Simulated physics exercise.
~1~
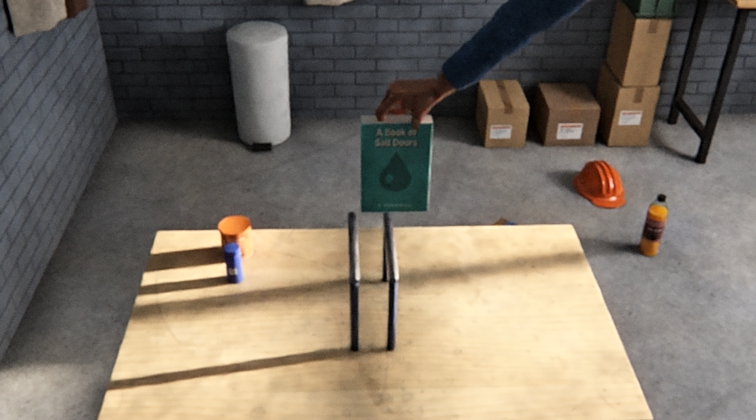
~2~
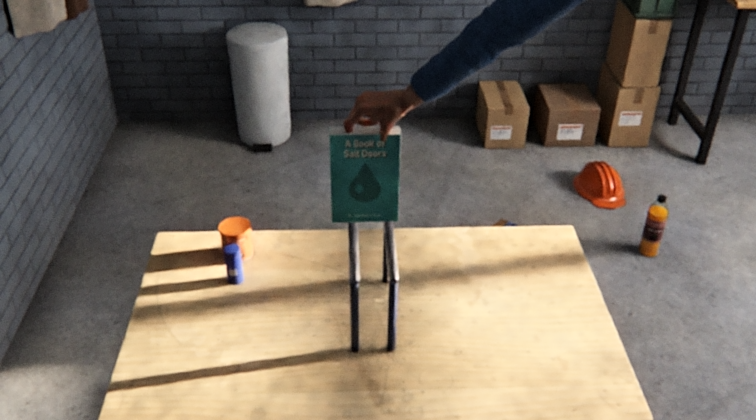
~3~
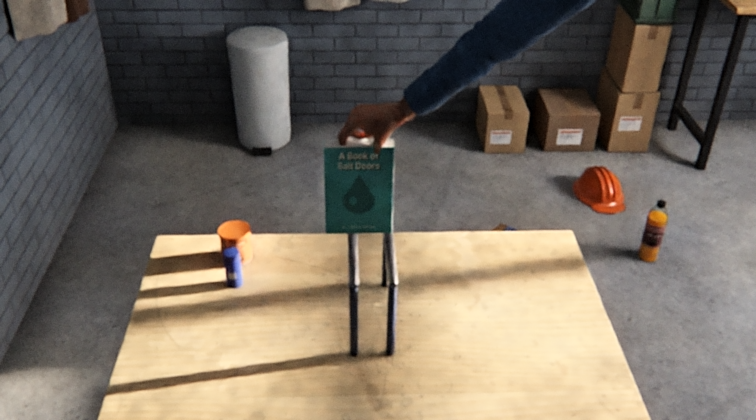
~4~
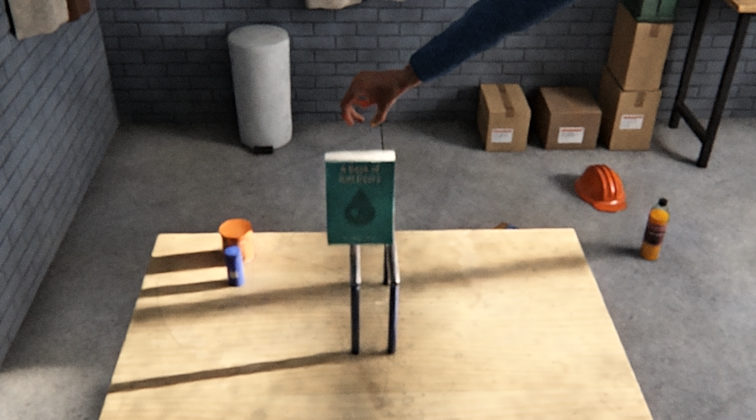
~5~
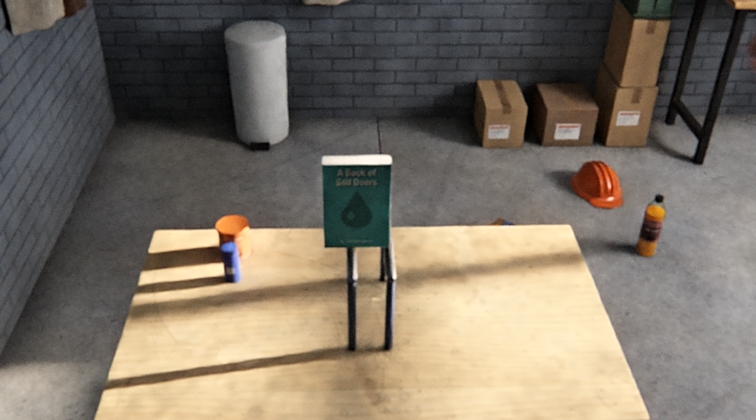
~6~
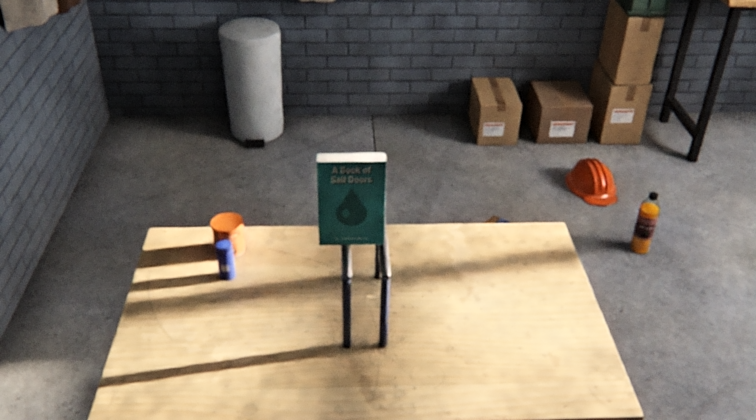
In a workshop, a hand lowers a turquoise book onto narrow ledges, where it stays upright.
